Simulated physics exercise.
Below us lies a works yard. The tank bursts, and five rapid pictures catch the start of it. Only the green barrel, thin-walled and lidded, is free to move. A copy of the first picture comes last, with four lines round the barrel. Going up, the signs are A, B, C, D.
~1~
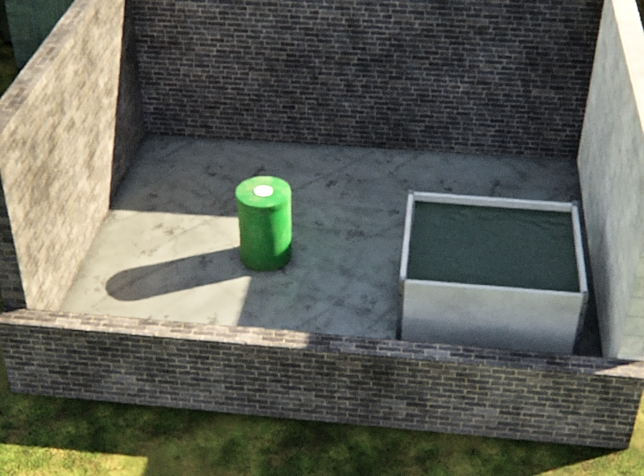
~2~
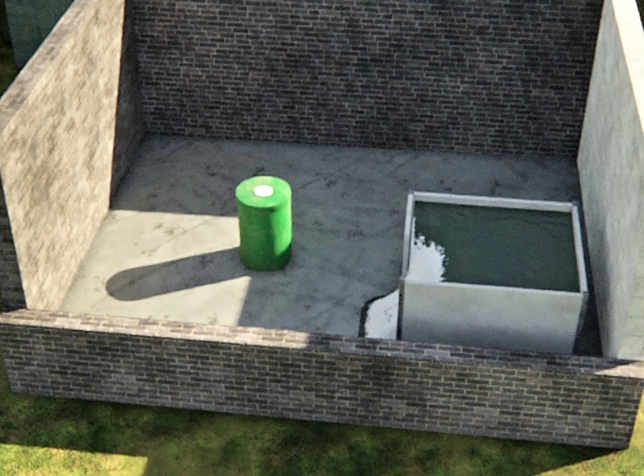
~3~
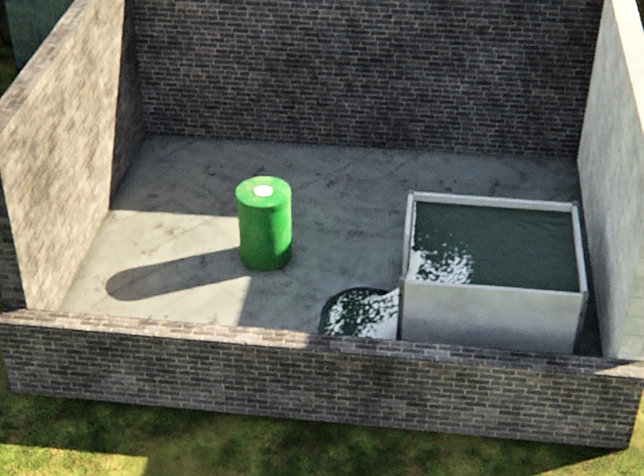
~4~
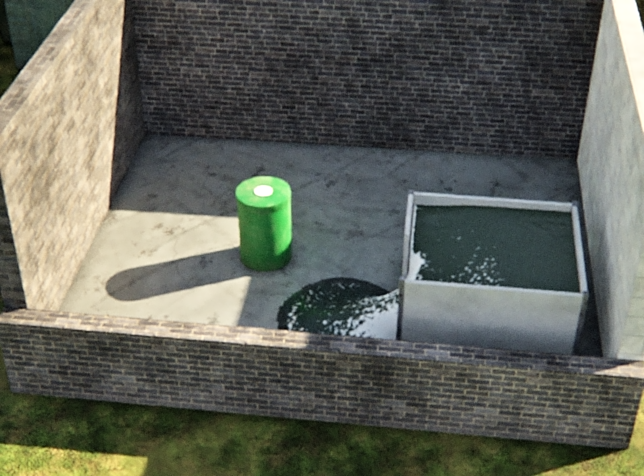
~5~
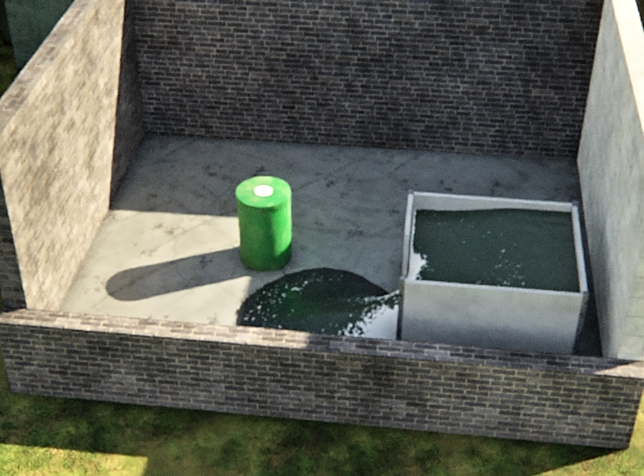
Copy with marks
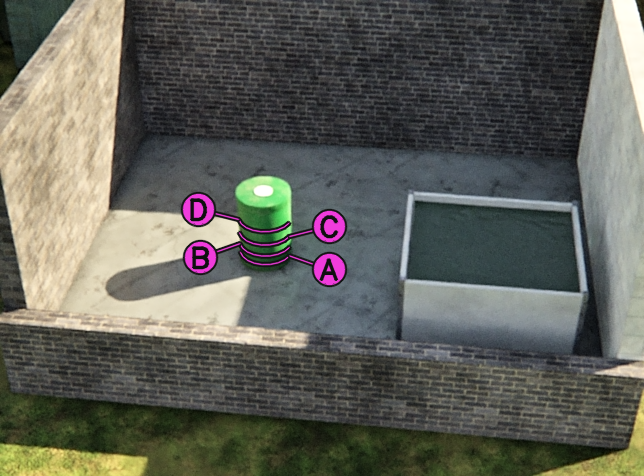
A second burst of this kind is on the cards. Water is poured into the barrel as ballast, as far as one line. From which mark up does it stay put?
Level B.
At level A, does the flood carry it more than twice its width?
No.
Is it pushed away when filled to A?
Yes, it does.
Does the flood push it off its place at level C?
No.
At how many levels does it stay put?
Three of the four.
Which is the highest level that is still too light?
Here it is level A.
In magenta, A at (262, 264); B at (261, 256); C at (261, 245); D at (260, 231); from the bottom up A, B, C, D.
With A, it is pushed about half its own width away.
With B, it does not move.
With C, it does not move.
With D, it does not move.
